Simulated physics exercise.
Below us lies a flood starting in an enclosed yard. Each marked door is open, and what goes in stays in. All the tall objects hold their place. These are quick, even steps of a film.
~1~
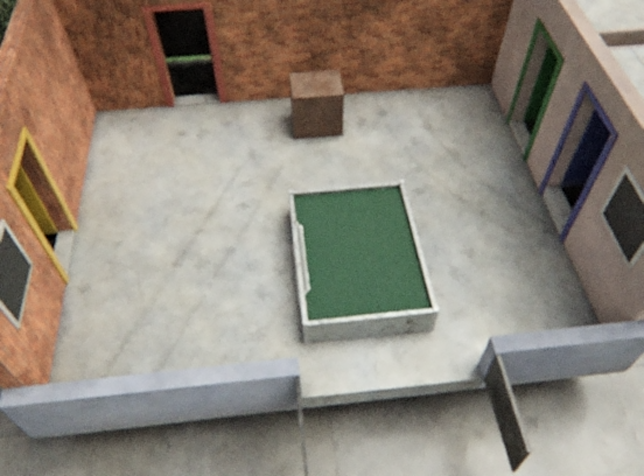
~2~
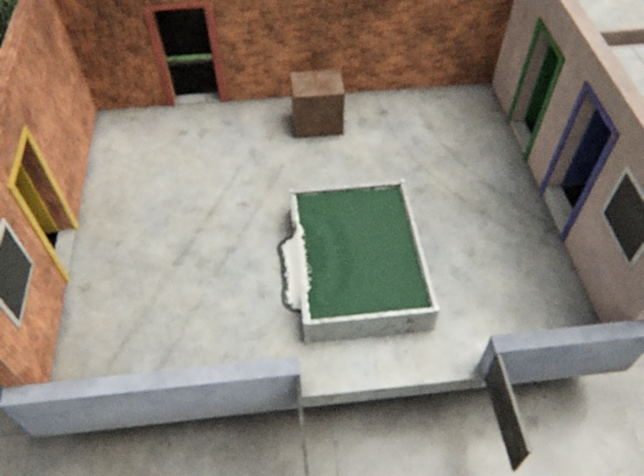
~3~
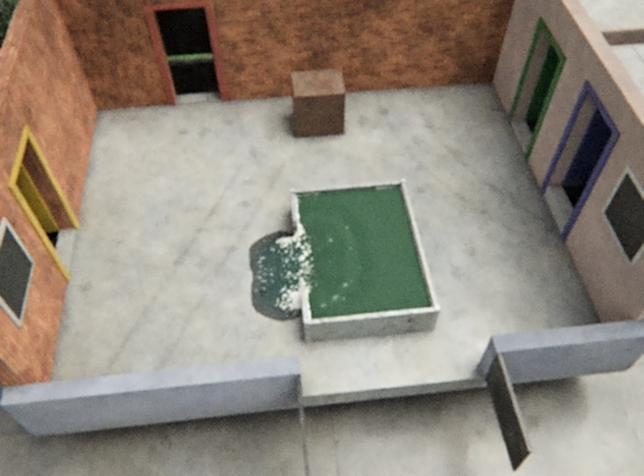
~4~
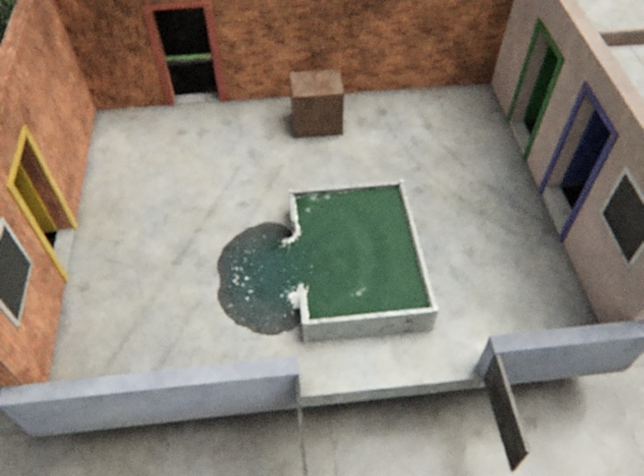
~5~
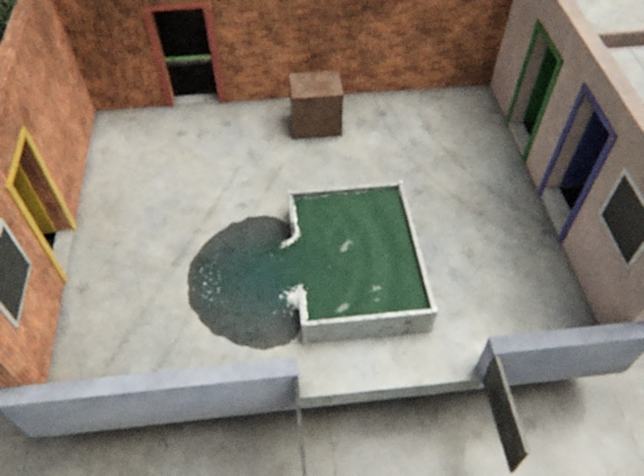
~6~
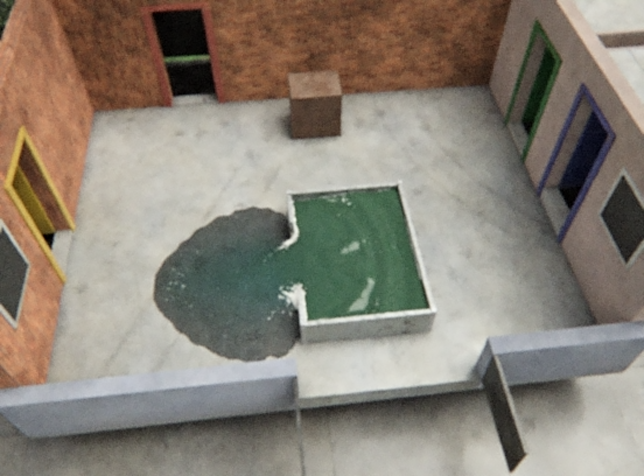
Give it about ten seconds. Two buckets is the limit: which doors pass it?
One by one: The red door takes more than that; the blue door stays under that; the green door stays under that; the yellow door takes more than that.
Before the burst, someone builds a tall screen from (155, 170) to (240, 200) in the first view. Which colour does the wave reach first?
That is the yellow-painted one.
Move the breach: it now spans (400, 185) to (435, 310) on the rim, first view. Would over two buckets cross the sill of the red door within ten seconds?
My reading: Red door is under.
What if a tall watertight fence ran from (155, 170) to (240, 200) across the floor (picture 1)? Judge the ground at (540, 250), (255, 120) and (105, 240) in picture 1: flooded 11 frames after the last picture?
In turn: Not flooded, not flooded, covered.
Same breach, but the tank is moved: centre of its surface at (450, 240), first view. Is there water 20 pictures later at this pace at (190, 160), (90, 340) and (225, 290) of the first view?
As listed: Wet, awash, under water.
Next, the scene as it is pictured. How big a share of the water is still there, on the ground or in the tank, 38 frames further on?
About 96 per cent.
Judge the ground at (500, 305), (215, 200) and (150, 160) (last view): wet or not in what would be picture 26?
In turn: Dry, flooded, wet.
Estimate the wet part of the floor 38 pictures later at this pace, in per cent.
Roughly 45 per cent.
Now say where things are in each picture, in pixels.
Still water in the tank at (358, 250), in the first picture.
Water pours out at (301, 267) and has run to (296, 308), in the second picture.
The front is at (260, 304), out from the gap at (302, 268), in the third picture.
The front is at (225, 301), out from the gap at (300, 268), in the fourth picture.
The front is at (196, 304), out from the gap at (299, 268), in the fifth picture.
Water pours out at (298, 268) and has run to (159, 291), in the sixth picture.
A moment on, water covers 20 % of the floor; the red door not reached, the blue door not reached, the green door not reached, the yellow door not reached.
Next, water covers 30 % of the floor; the red door not reached, the blue door not reached, the green door not reached, the yellow door under two buckets in.
Then, water covers 35 % of the floor; the red door not reached, the blue door not reached, the green door not reached, the yellow door over two buckets in.
Later, water covers 45 % of the floor; the red door under two buckets in, the blue door not reached, the green door not reached, the yellow door over two buckets in.
In the end, water covers 70 % of the floor; the red door over two buckets in, the blue door not reached, the green door not reached, the yellow door over two buckets in.
